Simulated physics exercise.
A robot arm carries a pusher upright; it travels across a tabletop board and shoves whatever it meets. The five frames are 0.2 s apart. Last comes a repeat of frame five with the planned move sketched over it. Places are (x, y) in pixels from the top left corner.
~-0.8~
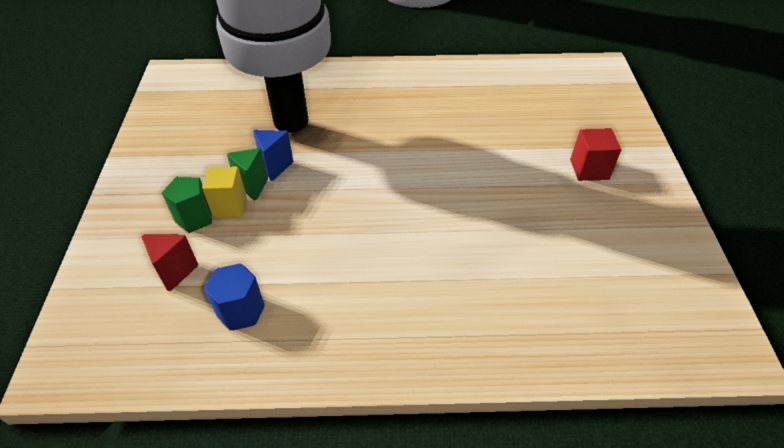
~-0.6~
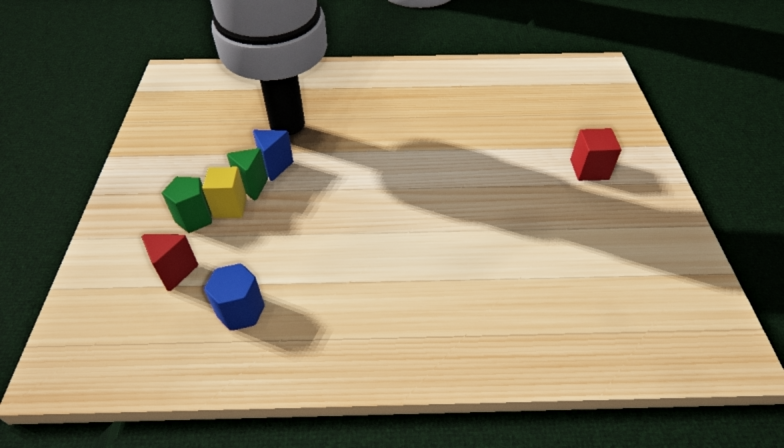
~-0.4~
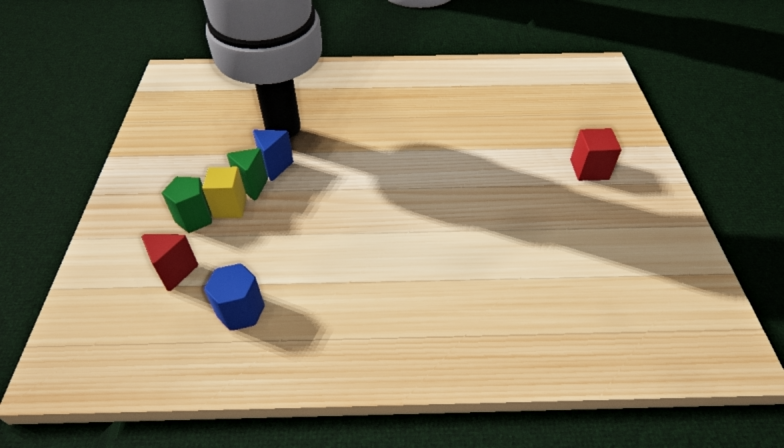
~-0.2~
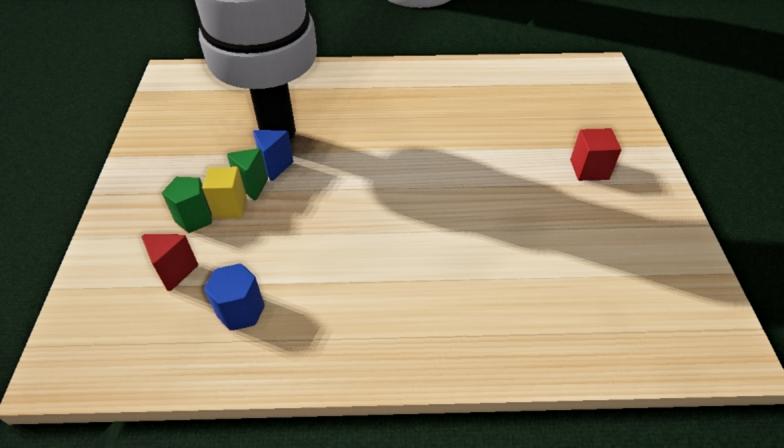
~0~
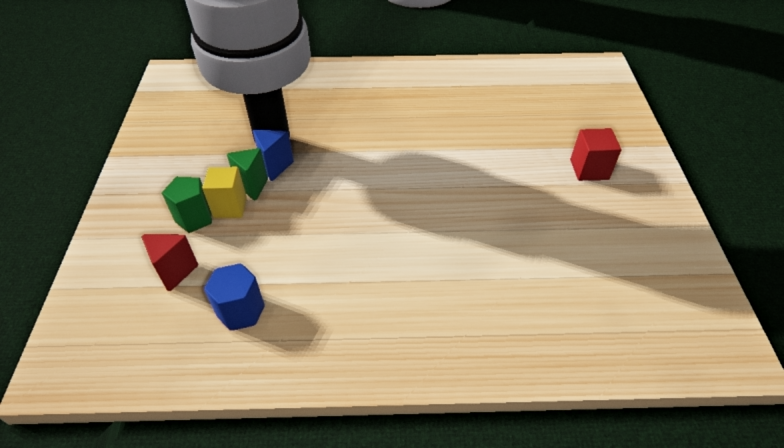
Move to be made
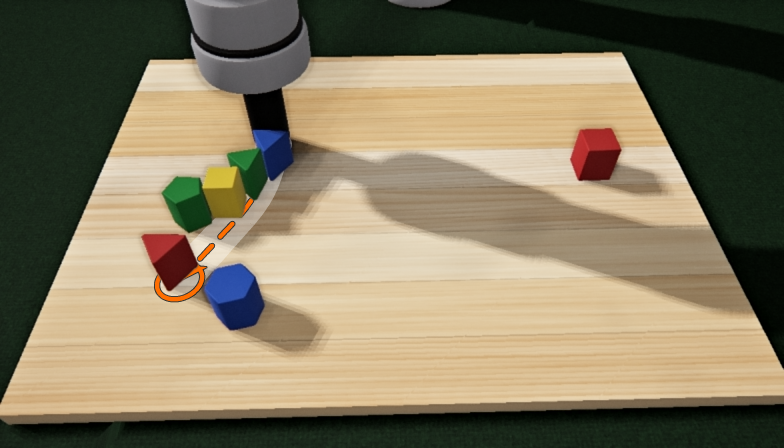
A robotic arm with a black tip moved slowly a short way left and slightly toward the viewer, nearing the blue triangular block, while all the colored blocks on the wooden board stayed still.
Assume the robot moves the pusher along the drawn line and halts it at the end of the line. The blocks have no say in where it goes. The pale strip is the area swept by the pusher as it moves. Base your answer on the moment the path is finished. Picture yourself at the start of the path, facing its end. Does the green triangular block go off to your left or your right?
Over to the left.
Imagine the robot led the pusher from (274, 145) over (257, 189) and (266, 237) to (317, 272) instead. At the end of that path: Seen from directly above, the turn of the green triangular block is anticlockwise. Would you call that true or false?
Answer: False.
The line goes from (274, 145) by way of (245, 209) to (180, 281).
What follows on the original path. One third of the way, pusher at (257, 179); yellow square at (216, 178); green triangular block at (244, 181), turned 30° clockwise; blue triangular block at (280, 165), turned 70° anticlockwise.
Two thirds of the way, pusher at (222, 224); green pentagonal block at (148, 197), turned 50° clockwise; yellow square at (169, 213), turned 35° clockwise; green triangular block at (232, 222), turned 30° anticlockwise; blue triangular block at (280, 166), turned 75° anticlockwise.
At the end, pusher at (176, 273); red triangular block at (127, 266), turned 55° clockwise; green pentagonal block at (146, 197), turned 60° clockwise; yellow square at (143, 228), turned 115° clockwise; blue six-sided block unmoved; green triangular block at (232, 225), turned 45° anticlockwise; blue triangular block at (280, 166), turned 75° anticlockwise.
